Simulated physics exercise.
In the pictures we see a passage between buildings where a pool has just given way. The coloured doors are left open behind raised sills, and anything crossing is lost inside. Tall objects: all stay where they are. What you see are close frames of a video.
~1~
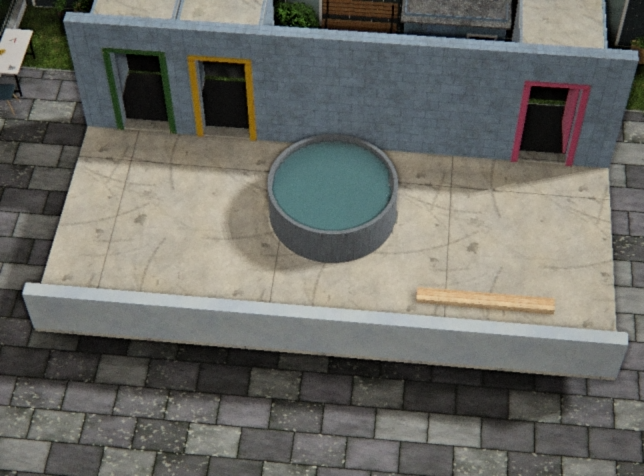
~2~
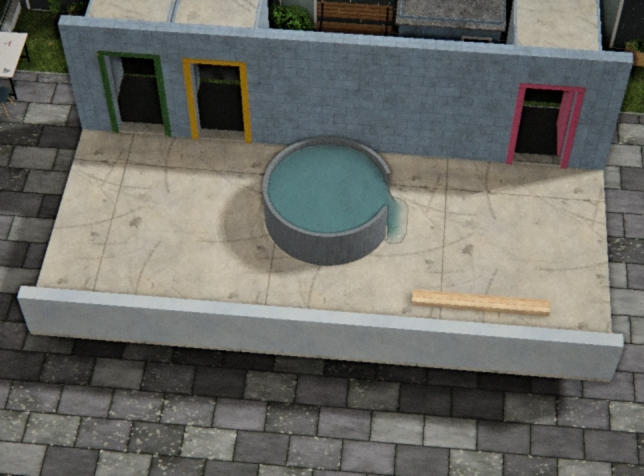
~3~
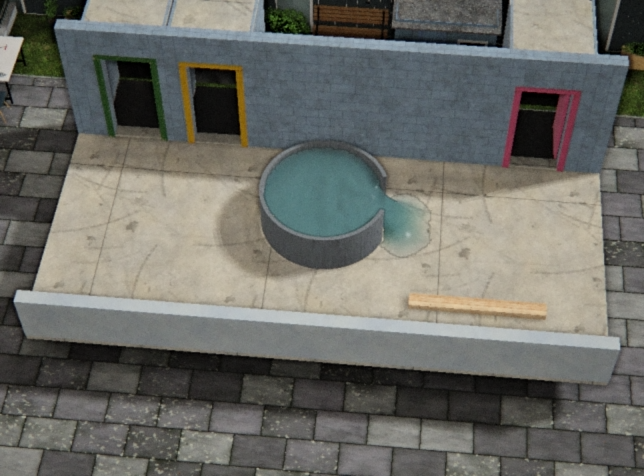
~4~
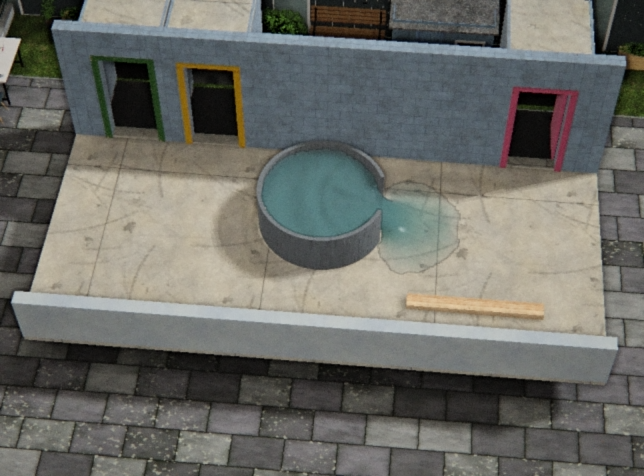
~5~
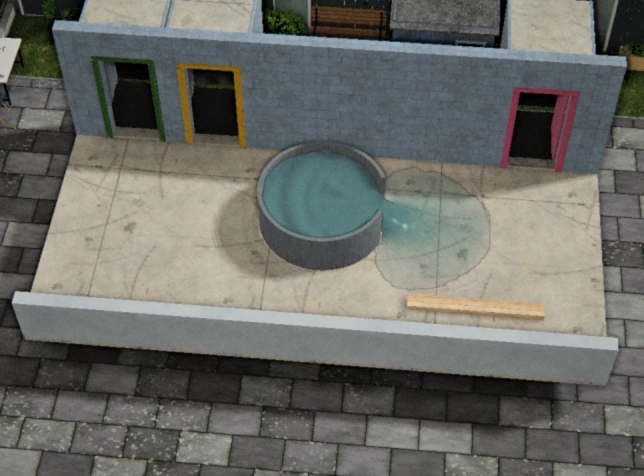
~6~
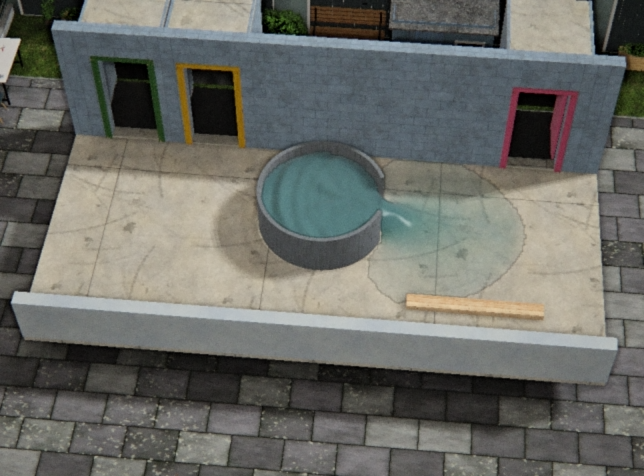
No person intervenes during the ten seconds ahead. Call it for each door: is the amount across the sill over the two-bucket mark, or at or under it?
My call: The pink door over the mark, the green door at or under the mark, the yellow door at or under the mark.
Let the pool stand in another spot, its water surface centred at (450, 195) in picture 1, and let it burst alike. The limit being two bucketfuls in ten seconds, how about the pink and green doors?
Door check - pink one: Falls short; green one: Falls short.
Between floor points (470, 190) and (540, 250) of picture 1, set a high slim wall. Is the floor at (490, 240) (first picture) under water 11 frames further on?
Result at that point: Inundated.
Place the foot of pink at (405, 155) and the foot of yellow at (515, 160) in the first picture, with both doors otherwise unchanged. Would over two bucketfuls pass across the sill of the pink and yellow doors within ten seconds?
As I see it, the pink door remains within bounds while the yellow door overshoots the mark.
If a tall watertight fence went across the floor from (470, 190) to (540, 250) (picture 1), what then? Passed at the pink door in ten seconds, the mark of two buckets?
As for that door, the pink comes in short.
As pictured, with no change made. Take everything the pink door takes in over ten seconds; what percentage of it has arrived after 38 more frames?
About 90 per cent.
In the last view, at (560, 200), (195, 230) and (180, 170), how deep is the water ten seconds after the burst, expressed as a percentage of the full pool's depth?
My figures are about 4, 0 and 0 percent.
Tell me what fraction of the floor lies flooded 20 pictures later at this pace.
Some 35 per cent.
A moment on, water covers 30 % of the floor; the pink door wet at the sill, nothing in, the green door not reached, the yellow door not reached.
Next, water covers 35 % of the floor; the pink door under two buckets in, the green door not reached, the yellow door not reached.
Then, water covers 35 % of the floor; the pink door over two buckets in, the green door not reached, the yellow door not reached.
Later, water covers 35 % of the floor; the pink door over two buckets in, the green door not reached, the yellow door not reached.
In the end, water covers 30 % of the floor; the pink door over two buckets in, the green door not reached, the yellow door not reached.
